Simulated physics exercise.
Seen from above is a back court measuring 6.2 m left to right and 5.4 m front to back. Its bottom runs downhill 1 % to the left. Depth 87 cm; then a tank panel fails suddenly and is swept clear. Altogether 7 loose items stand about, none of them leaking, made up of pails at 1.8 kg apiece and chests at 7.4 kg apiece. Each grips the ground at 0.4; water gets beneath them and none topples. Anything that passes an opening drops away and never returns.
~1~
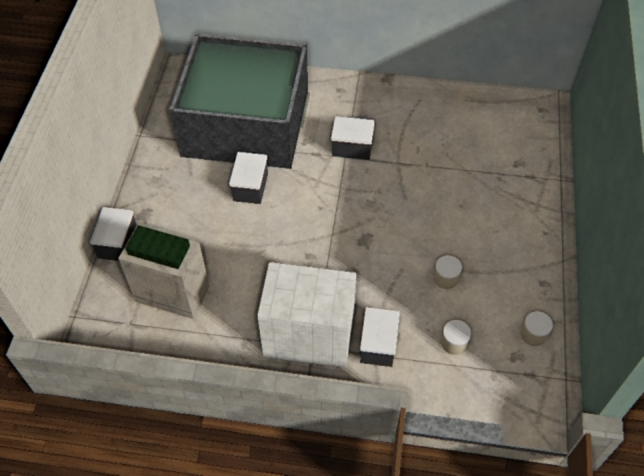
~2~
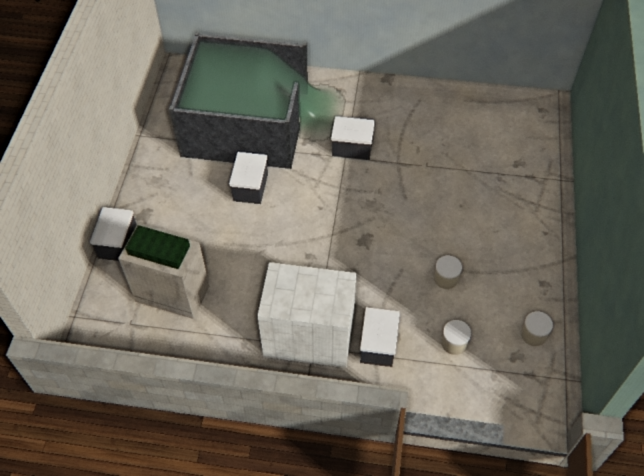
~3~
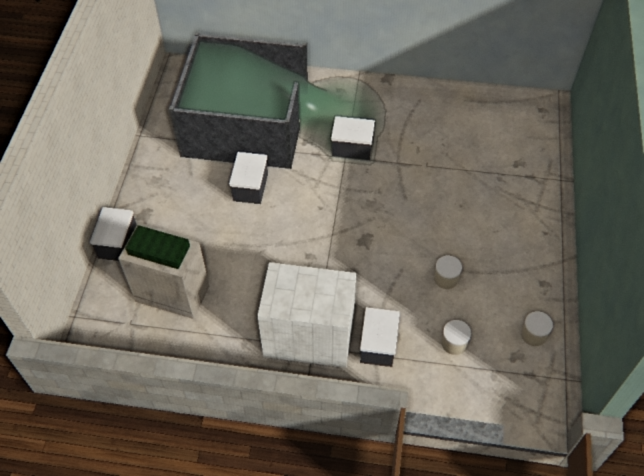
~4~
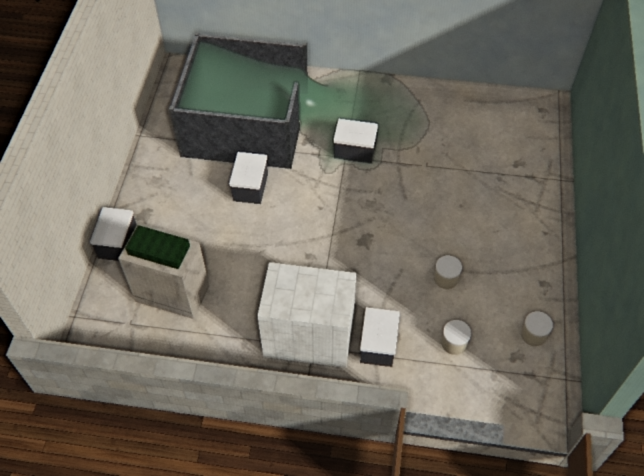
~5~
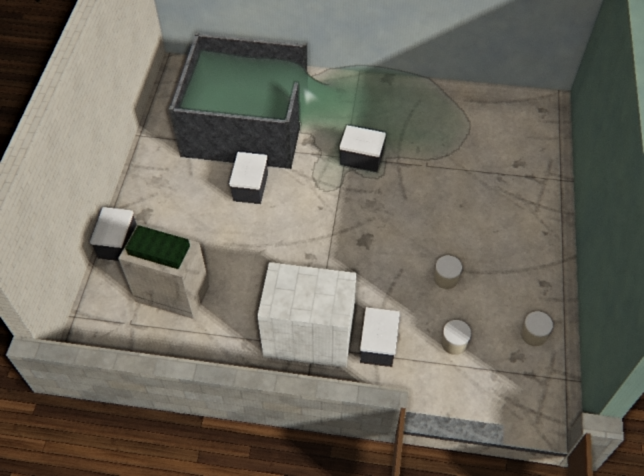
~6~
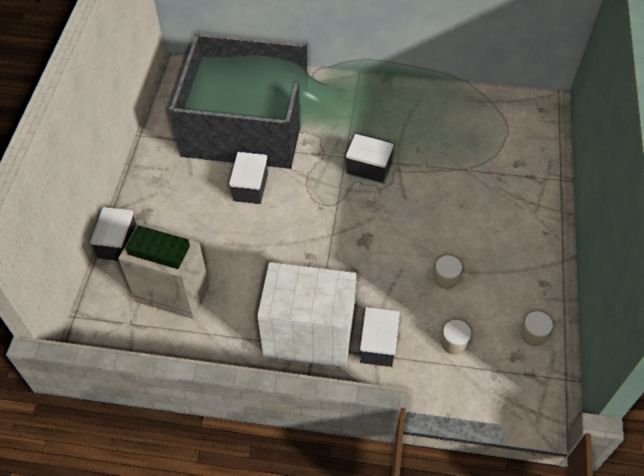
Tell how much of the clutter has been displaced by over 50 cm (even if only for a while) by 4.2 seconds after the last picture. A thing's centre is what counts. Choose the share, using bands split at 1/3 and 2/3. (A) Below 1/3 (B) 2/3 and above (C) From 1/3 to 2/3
From 1/3 to 2/3 (C).
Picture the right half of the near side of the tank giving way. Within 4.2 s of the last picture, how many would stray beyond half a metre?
Count: 6.
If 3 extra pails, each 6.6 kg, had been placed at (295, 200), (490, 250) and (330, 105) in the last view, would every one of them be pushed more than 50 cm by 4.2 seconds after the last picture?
One after another they come out inside the limit, above it, above it.
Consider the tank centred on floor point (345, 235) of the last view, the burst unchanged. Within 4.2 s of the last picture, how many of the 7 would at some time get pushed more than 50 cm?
Then 2.
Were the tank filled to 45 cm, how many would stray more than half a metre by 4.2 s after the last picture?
The count would be 2.
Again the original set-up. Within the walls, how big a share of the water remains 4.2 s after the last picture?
Roughly 86 percent.
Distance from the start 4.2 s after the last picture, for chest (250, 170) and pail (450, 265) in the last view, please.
In turn: 0 cm, 200 cm.
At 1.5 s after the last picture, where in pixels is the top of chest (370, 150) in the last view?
It would be close to (403, 228) by then.
Then, 0.4 s after the last picture 1 of 7 are over 50 cm from their spots; 0 afloat.
Then, 1.5 s after the last picture 1 of 7 are over 50 cm from their spots; 0 afloat.
Then, 2.8 s after the last picture 2 of 7 are over 50 cm from their spots; 1 afloat.
Then, 4.2 s after the last picture 4 of 7 are over 50 cm from their spots, and 4 have been at some point; 2 afloat.
